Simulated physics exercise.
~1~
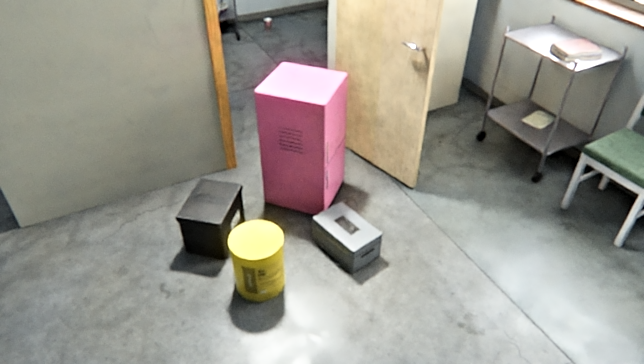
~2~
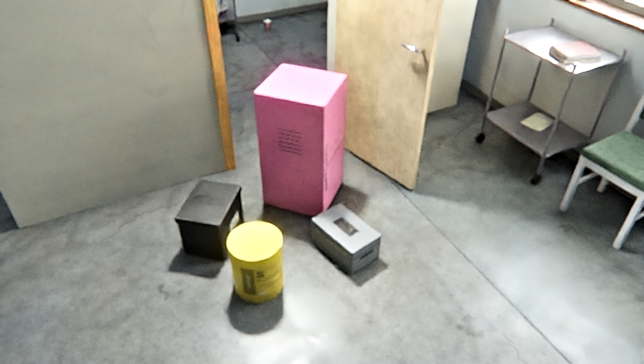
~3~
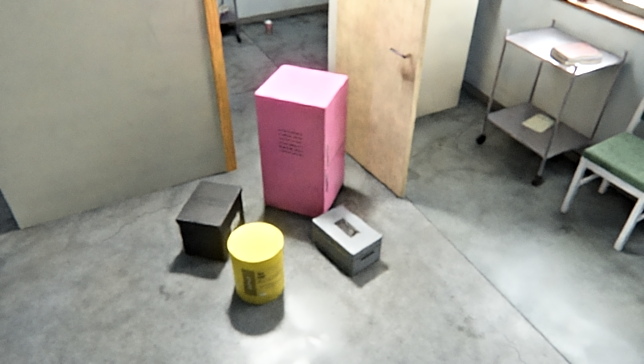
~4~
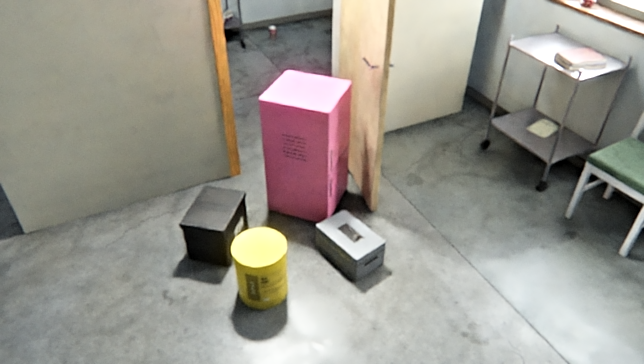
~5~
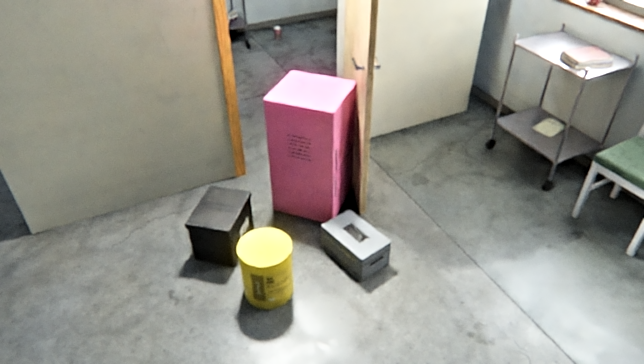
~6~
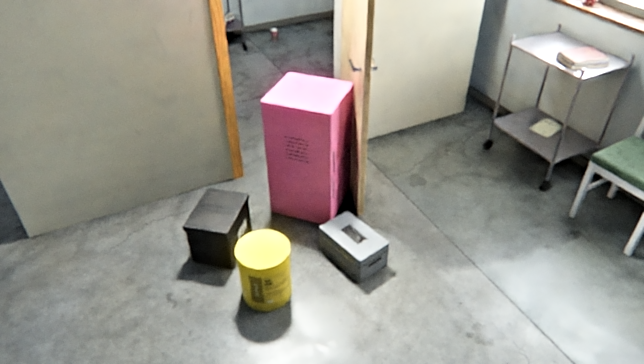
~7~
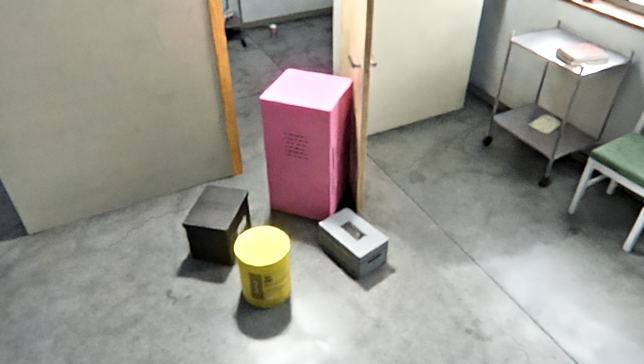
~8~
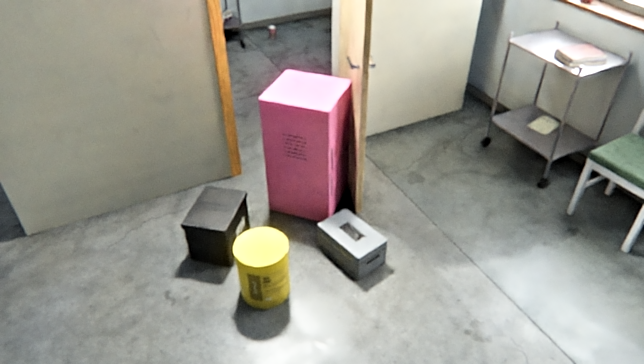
In a room with a grey concrete floor, a wooden door swung partway in behind a tall pink cabinet, then stopped and stayed open, while the cabinet, a black box, a yellow pail and a grey toolbox stayed where they were.
